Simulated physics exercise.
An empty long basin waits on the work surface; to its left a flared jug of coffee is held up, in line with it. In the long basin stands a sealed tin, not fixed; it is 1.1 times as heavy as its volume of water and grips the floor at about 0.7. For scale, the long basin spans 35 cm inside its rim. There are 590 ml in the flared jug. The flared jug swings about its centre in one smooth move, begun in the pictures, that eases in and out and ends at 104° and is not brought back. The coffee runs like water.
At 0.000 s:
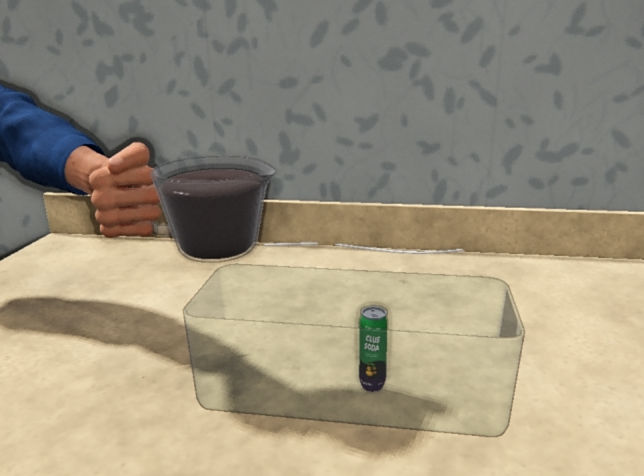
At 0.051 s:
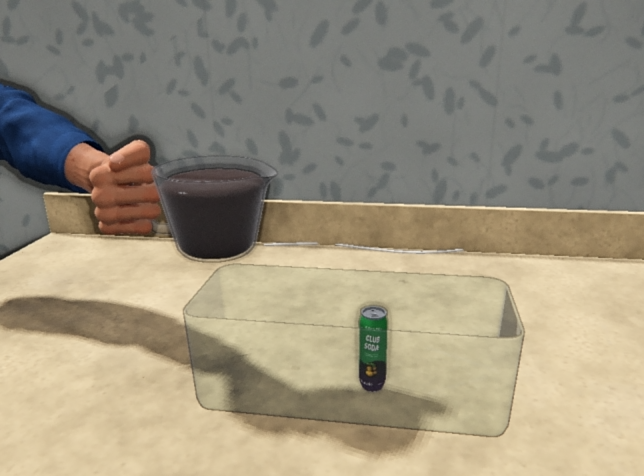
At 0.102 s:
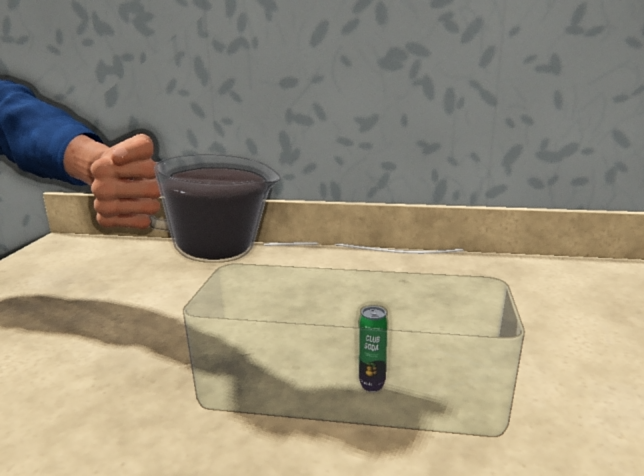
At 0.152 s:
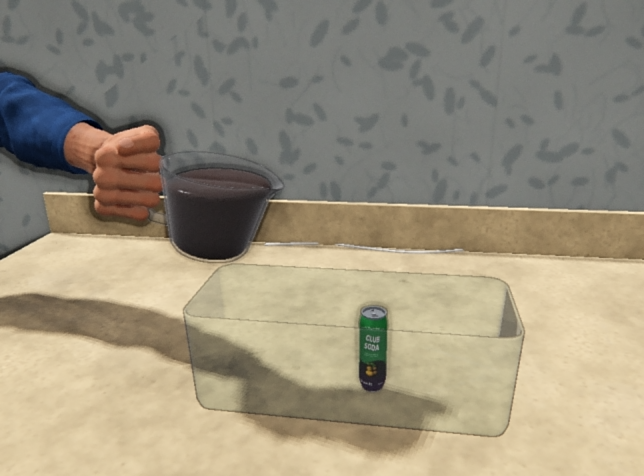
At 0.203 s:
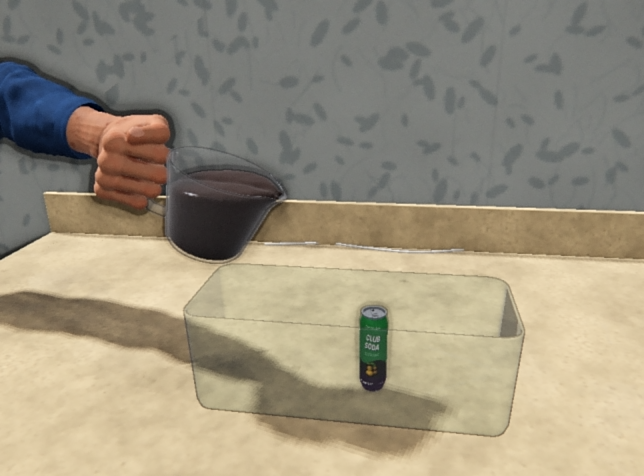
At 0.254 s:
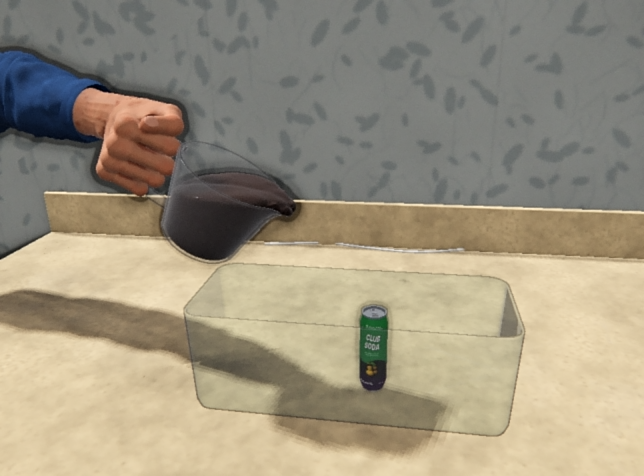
A flared jug of dark coffee, held up by a hand in a blue sleeve, tilted slowly and then further to the right, above and left of a clear long basin with a green and purple tin.
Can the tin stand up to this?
It stays up.
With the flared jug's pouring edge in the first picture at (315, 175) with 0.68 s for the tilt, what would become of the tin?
Then it falls.
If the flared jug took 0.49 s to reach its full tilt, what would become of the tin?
The tin keeps standing.
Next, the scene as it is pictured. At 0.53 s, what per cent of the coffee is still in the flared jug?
About 36 per cent.
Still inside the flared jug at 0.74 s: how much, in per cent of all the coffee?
About 3 per cent.
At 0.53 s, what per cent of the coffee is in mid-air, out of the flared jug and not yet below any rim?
About 20 per cent.
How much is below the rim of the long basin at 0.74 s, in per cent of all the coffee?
About 94 per cent.
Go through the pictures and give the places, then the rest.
Tilt 0°; pouring edge (276, 172); surface from (166, 178) to (265, 181); the long basin's rim runs from (202, 289) to (515, 308); the tin's top is at (374, 316), in the first picture.
Tilt 1°; pouring edge (277, 173); surface from (167, 178) to (265, 182), in the second picture.
Tilt 6°; pouring edge (280, 178); surface from (169, 177) to (267, 184), in the third picture.
Tilt 12°; pouring edge (284, 187); surface from (172, 177) to (272, 186), in the fourth picture.
Tilt 21°; pouring edge (288, 198); surface from (177, 180) to (282, 191), in the fifth picture.
Tilt 32°; pouring edge (290, 211); surface from (177, 186) to (287, 204); 3 per cent is over the edge, in the sixth picture.
Then, 0.53 s in, the tilt is 92° and 36 per cent is still to pour; the tin stands where it began.
Then, 0.74 s in, the tilt is 104° and 3 per cent is still to pour; the tin stands where it began.
Then, 0.95 s in, the tilt is 104° and 0 per cent is still to pour; the tin stands where it began.
Then, 1.18 s in, the tilt is 104° and 0 per cent is still to pour; the tin stands where it began.
Finally, the tin stands where it began.
